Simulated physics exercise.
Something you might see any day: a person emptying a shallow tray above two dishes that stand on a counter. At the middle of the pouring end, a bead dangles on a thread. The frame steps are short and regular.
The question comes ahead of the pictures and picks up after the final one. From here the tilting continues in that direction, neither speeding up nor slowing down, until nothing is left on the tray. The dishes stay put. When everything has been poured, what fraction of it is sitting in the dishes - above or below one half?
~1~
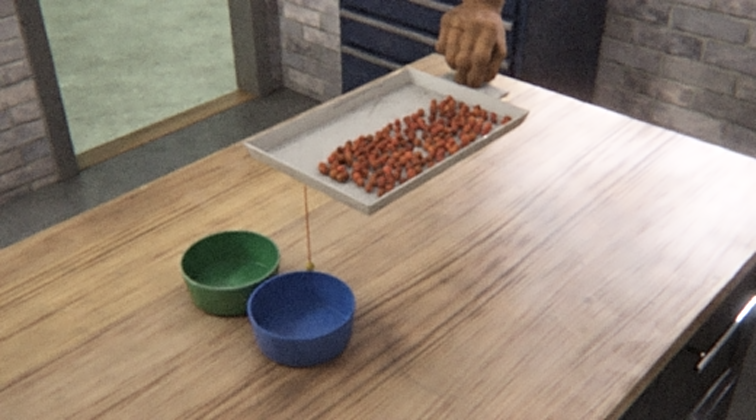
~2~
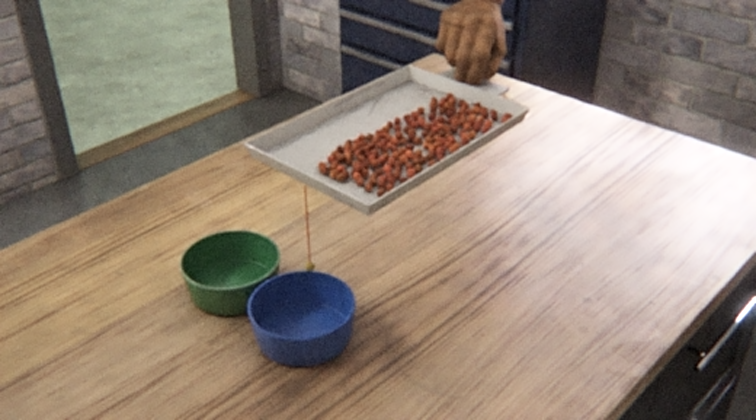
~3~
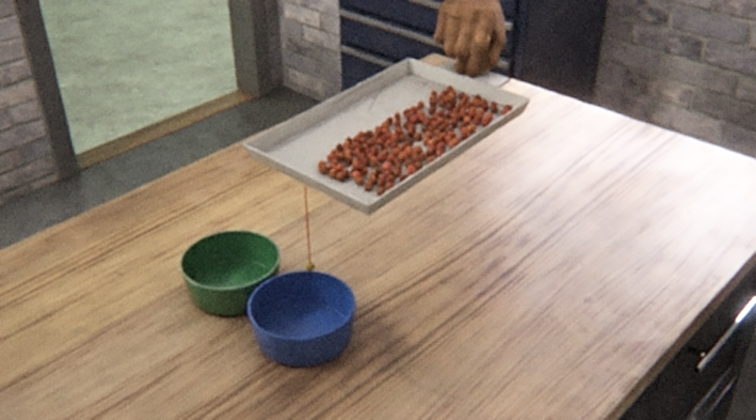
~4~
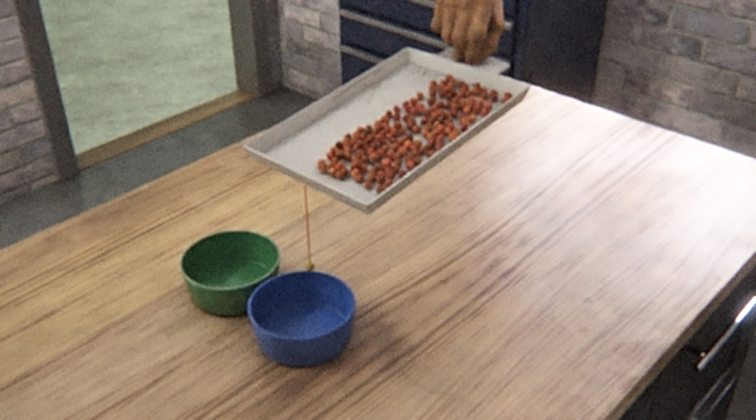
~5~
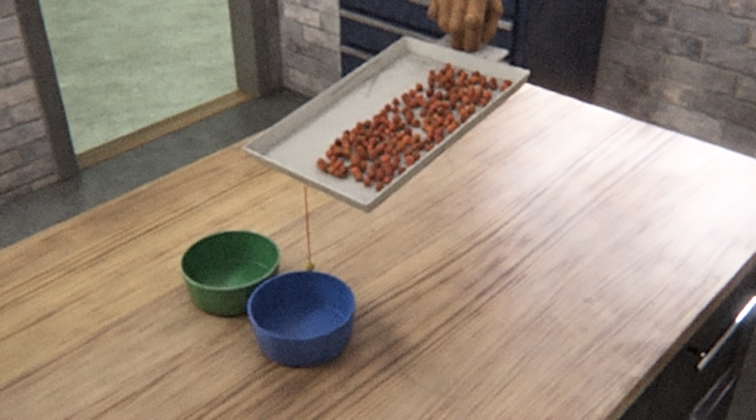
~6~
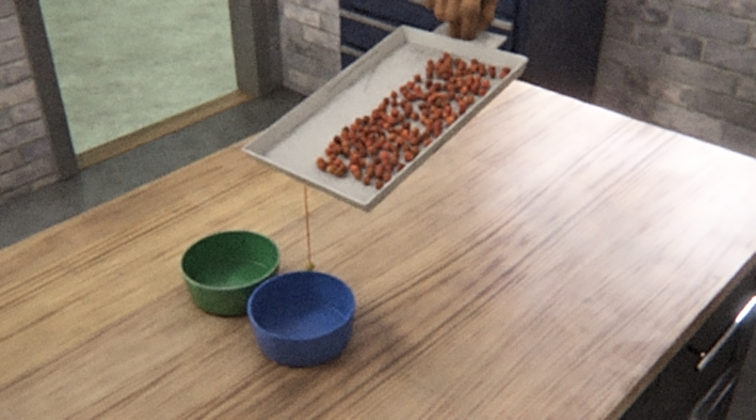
I expect the dishes to receive the greater amount.
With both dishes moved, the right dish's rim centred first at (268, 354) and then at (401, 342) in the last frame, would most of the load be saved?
A minority, then a minority.
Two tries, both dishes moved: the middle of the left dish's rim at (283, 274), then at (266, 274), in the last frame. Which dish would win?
The first try: The left-side dish. The second: The left-side dish.
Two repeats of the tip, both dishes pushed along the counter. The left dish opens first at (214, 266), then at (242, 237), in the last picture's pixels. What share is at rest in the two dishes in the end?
90 %, 40 %.
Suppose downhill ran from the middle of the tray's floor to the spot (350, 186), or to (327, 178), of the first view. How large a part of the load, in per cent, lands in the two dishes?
About 50 % and about 60 %.
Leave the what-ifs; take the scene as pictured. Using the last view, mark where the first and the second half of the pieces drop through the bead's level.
First part (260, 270), rest (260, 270).
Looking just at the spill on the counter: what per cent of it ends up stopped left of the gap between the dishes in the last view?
Estimate: About 90 per cent.
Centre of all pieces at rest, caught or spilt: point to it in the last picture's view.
The centre settles at about (250, 303).
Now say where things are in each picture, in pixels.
The first picture shows corners of the pouring end near (252, 143) and (369, 201), level; middle of the load near (403, 143), clay pellets; left dish near (192, 293); right dish near (263, 343); bead on its thread near (310, 266).
The second picture shows corners of the pouring end near (251, 143) and (369, 201), level; middle of the load near (403, 141).
The third picture shows corners of the pouring end near (251, 144) and (368, 200), tipped barely, lowest at the left corner; middle of the load near (403, 137).
The fourth picture shows corners of the pouring end near (250, 145) and (367, 200), tipped a little, lowest at the left corner; middle of the load near (403, 131).
The fifth picture shows corners of the pouring end near (249, 146) and (366, 199), tipped a little, lowest at the left corner; middle of the load near (401, 125).
The sixth picture shows corners of the pouring end near (249, 148) and (365, 199), tipped a little, lowest at the left corner; middle of the load near (400, 119); left dish near (192, 293); right dish near (263, 343).
Shortly afterwards, tray tipped steeply; all but a few on the tray; only a few in the left dish; only a few in the air.
Next, tray tipped right over; all but a few on the tray; only a few in the right dish; only a few in the left dish; only a few outside both; a little in the air.
Some moments later, tray tipped past a quarter turn; near a third in the right dish; near half in the left dish; a little outside both.
In the end, tray tipped past a quarter turn; near a third in the right dish; near half in the left dish; a little outside both.
